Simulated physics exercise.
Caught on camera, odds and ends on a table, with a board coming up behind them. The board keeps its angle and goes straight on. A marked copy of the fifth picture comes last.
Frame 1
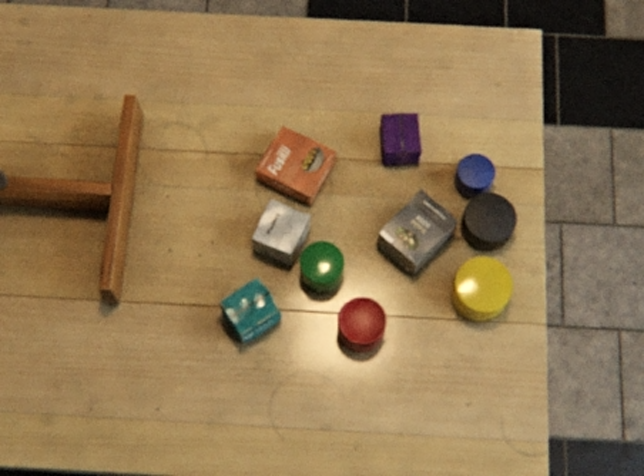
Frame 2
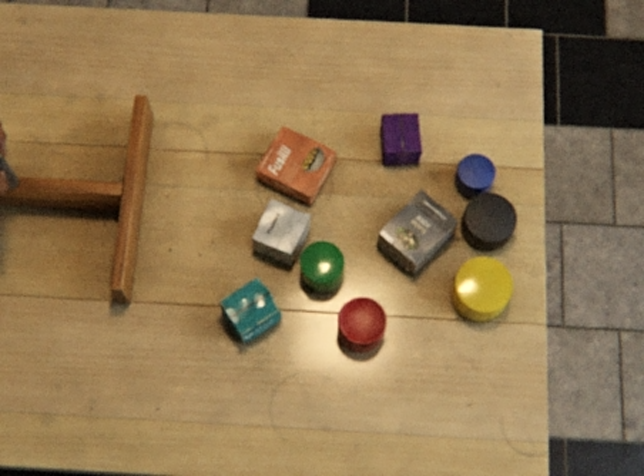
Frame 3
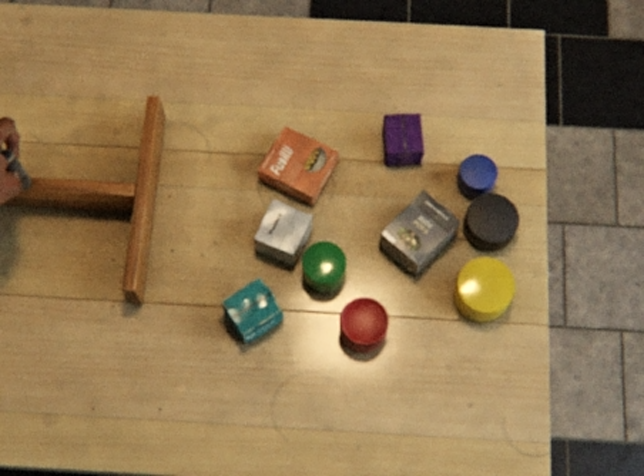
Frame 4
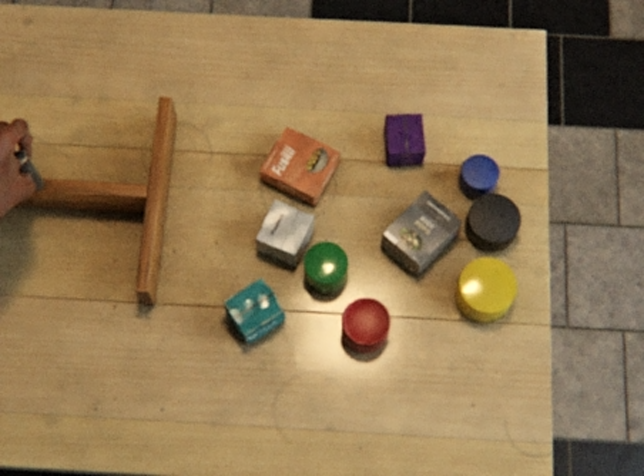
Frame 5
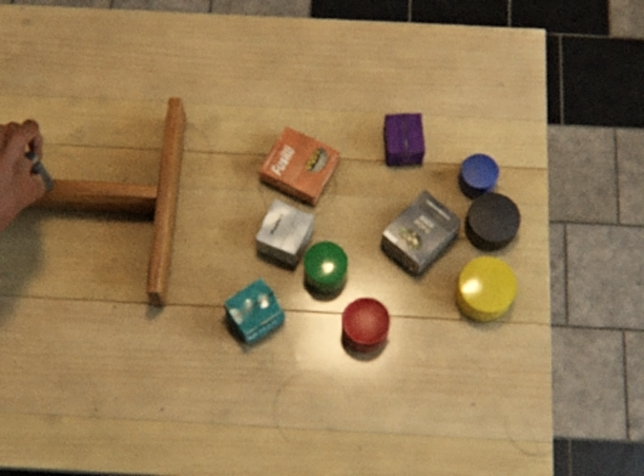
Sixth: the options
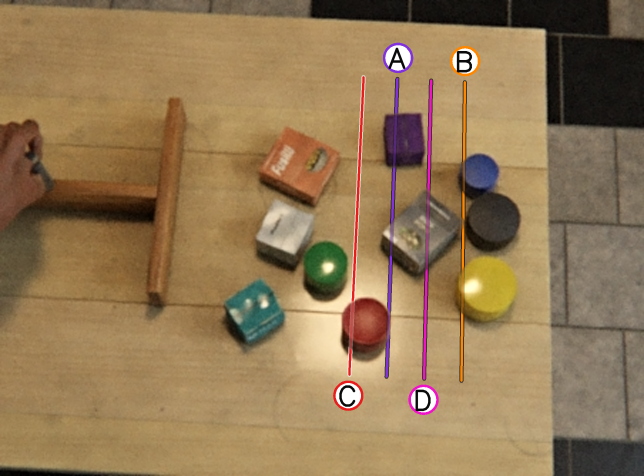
A wooden board on a handle slid slowly to the right across the table, a hand coming into view behind it, while the colourful boxes and round containers ahead stayed where they were, untouched.
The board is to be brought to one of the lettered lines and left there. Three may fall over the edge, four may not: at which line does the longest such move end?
No farther than B.
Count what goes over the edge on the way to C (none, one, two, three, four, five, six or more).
By then, none.
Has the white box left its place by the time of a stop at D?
Yes.
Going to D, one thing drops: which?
It is the black tin.
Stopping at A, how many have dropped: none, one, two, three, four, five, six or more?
By then, none.
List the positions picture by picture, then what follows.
In the first frame, grey packet (417, 233); turquoise box (250, 310); red jar (361, 325).
In the second frame, board (128, 189); black tin (489, 222).
In the third frame, board (141, 190); yellow pot (484, 290).
In the fourth frame, board (154, 191); purple box (404, 140).
In the fifth frame, board (164, 191); orange packet (300, 166); grey packet (421, 233); turquoise box (254, 311).
On the marked copy, A at (392, 220); B at (463, 224); C at (357, 218); D at (428, 222).
Taking B. A third of the way, board (271, 197); turquoise box (280, 326); orange packet (321, 162).
Two thirds of the way, board (379, 202); black tin (515, 216); blue tin (485, 180).
When it is over, board (463, 206); black tin over the edge; blue tin over the edge; two fallen.
As for the rest, A is within the limit but short; C is within the limit but short; D is within the limit but short.
